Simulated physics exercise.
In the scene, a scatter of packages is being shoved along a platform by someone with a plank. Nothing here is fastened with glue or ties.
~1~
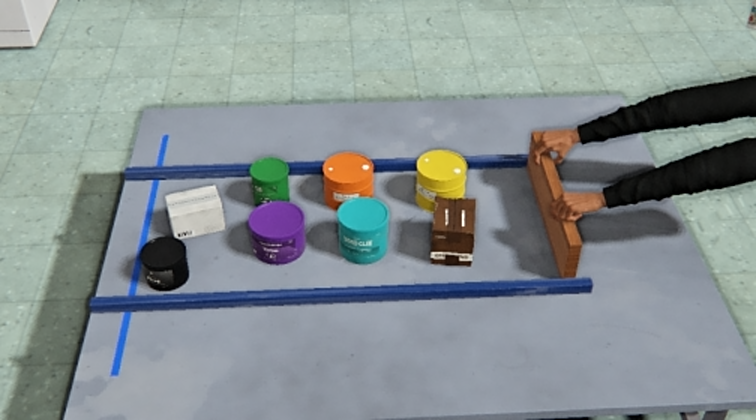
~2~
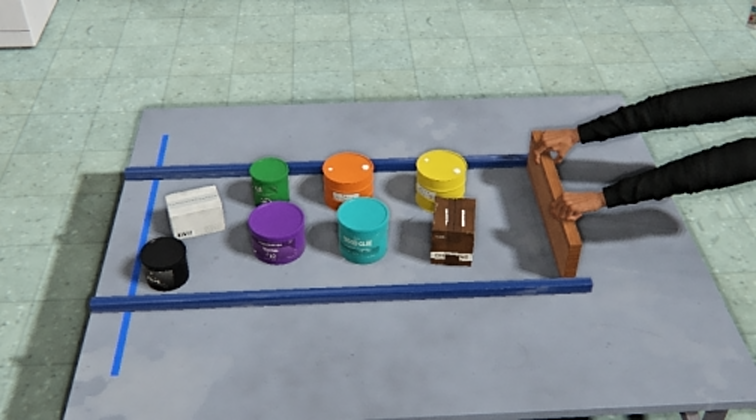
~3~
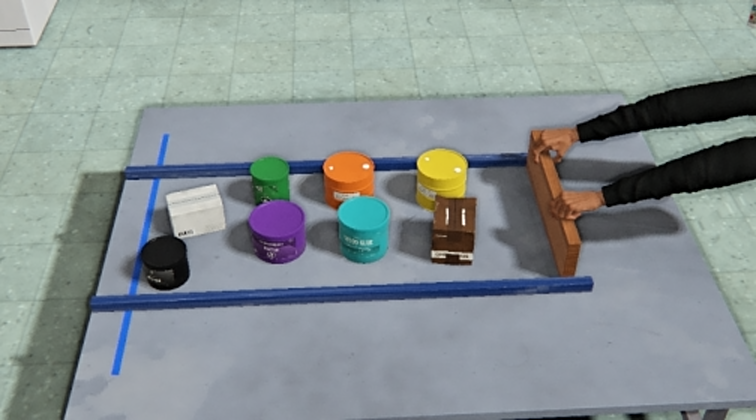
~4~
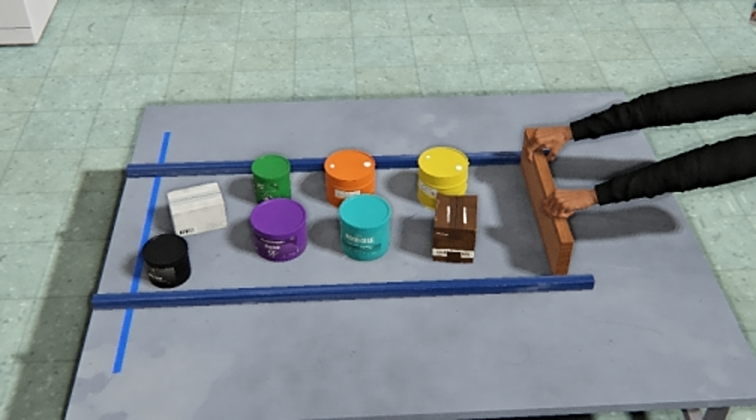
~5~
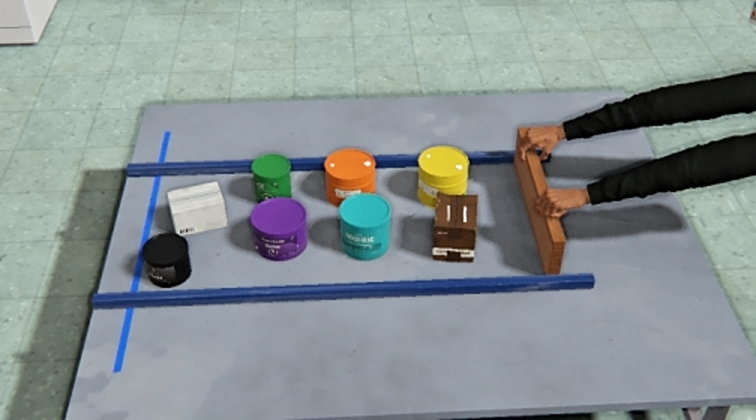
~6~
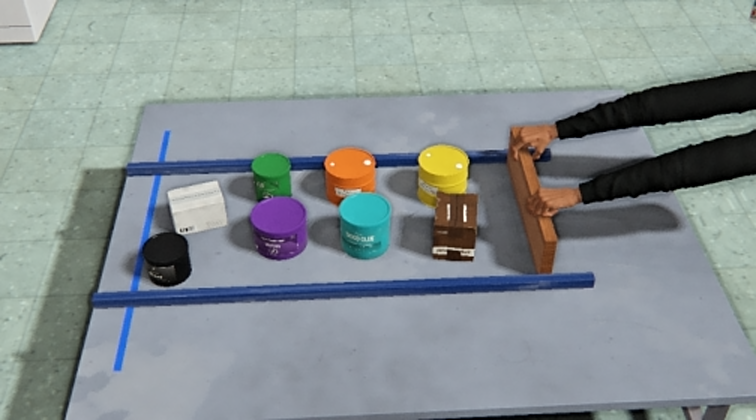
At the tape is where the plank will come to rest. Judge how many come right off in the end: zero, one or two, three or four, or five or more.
In the end, five or more come right off.
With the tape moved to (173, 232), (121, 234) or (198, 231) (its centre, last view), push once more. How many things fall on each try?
Try by try, 5, 8 and 3.
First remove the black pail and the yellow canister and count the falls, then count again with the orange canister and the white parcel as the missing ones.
That gives 4 for the first pair taken away and 4 for the second.
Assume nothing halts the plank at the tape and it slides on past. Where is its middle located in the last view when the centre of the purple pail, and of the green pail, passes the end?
First near (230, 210), second near (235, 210).
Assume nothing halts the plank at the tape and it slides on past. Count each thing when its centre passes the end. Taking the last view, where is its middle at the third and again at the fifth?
I'd put it close to (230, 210) and later close to (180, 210).
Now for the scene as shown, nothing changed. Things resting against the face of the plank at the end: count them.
Number: 2.
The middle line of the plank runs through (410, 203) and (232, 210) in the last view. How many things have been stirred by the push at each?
So 4, and at the other place 8.
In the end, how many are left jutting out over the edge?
Count of overhanging things: 2.
Soon after, none off yet; black pail at rest near (168, 260); white parcel at rest near (197, 208); green pail at rest near (272, 181).
Then, none off yet; black pail at rest near (163, 262); white parcel moved about its own width near (138, 205); green pail moved well along near (163, 173).
At rest, the number that fall off is five or more; fallen, turquoise pail, orange canister, purple pail, green pail, white parcel and black pail.
